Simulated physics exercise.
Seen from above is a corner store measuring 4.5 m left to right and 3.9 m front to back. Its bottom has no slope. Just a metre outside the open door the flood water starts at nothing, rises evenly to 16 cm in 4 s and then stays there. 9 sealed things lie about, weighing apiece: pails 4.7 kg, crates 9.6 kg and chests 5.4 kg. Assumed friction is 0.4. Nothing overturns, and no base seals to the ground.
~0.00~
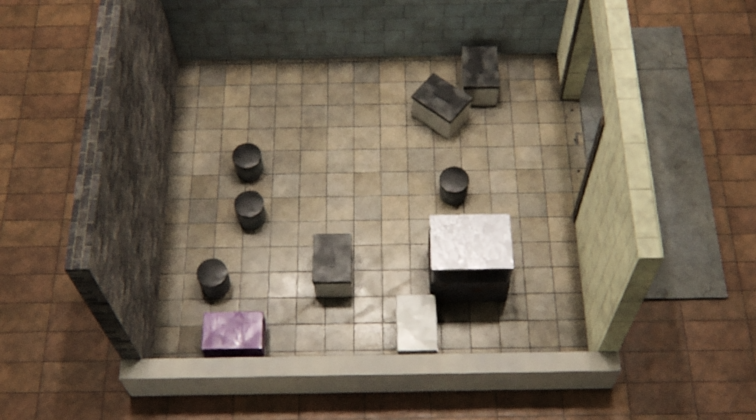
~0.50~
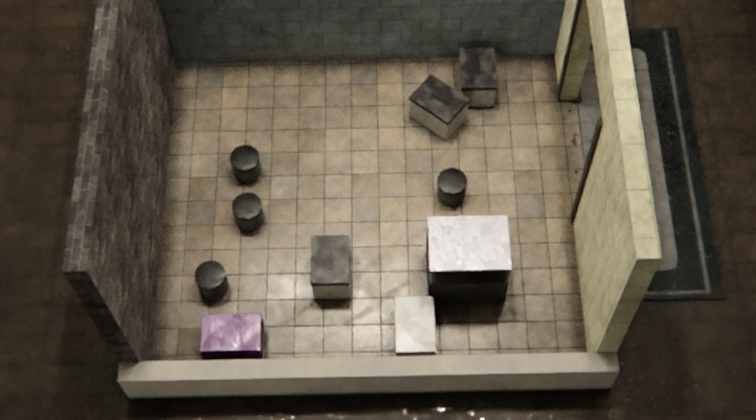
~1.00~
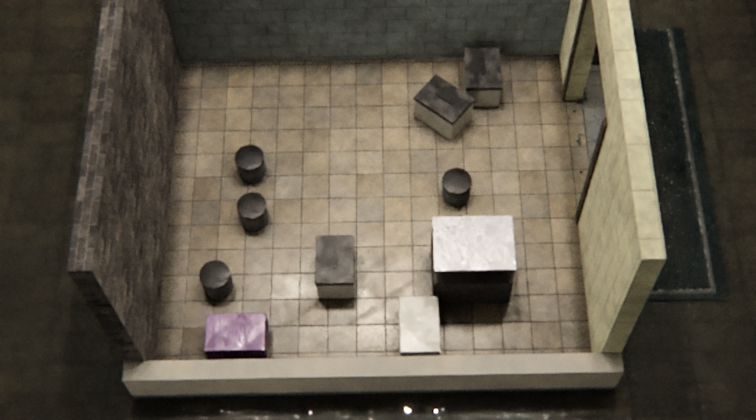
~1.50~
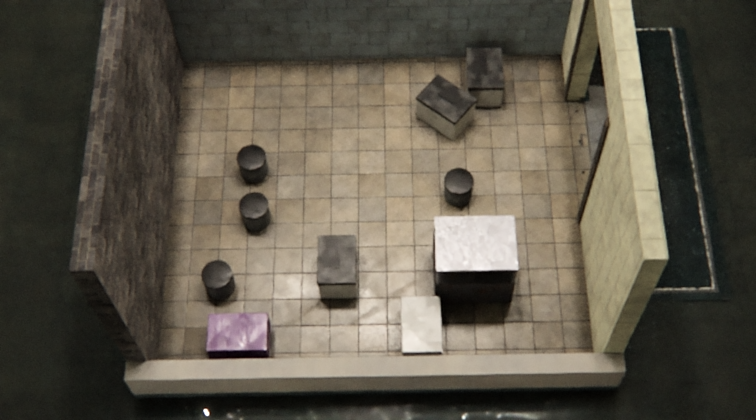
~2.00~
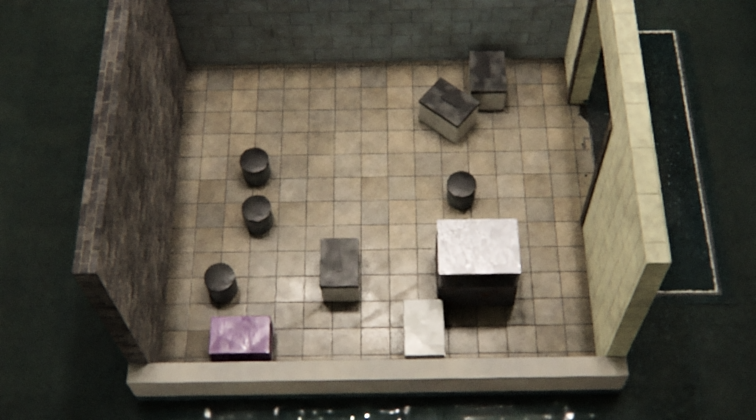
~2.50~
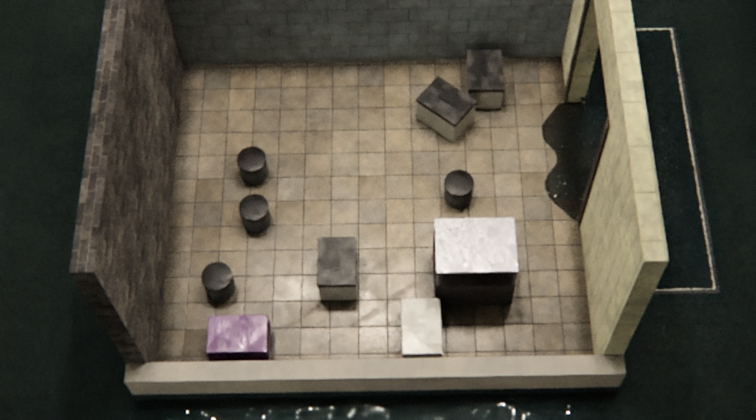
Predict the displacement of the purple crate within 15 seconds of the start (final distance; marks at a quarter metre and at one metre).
Result: A large displacement.
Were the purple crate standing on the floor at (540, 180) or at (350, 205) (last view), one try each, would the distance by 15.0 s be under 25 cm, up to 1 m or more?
From the first spot it would go a long distance, and from the second it would go a long distance.
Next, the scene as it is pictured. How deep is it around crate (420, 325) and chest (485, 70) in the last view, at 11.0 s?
Some 3 cm at the first, some 10 cm at the second.
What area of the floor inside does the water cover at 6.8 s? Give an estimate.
Close to 14 m2, I'd say.
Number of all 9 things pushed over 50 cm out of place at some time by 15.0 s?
9 of them.
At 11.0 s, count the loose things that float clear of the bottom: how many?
Total: 8.
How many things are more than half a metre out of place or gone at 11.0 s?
Count: 7.
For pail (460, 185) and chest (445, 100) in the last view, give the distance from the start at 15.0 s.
They sit 250 cm and 250 cm away, in the order given.
After 3.5 s the purple crate is near (237, 334), 0.0 m from its start, aground; 0 afloat.
After 6.8 s the purple crate is near (237, 334), 0.0 m from its start, aground; 2 afloat.
After 11.0 s the purple crate is near (250, 341), 0.2 m from its start, afloat; 8 afloat.
After 15.0 s the purple crate is near (521, 326), 2.8 m from its start, afloat; 9 afloat.
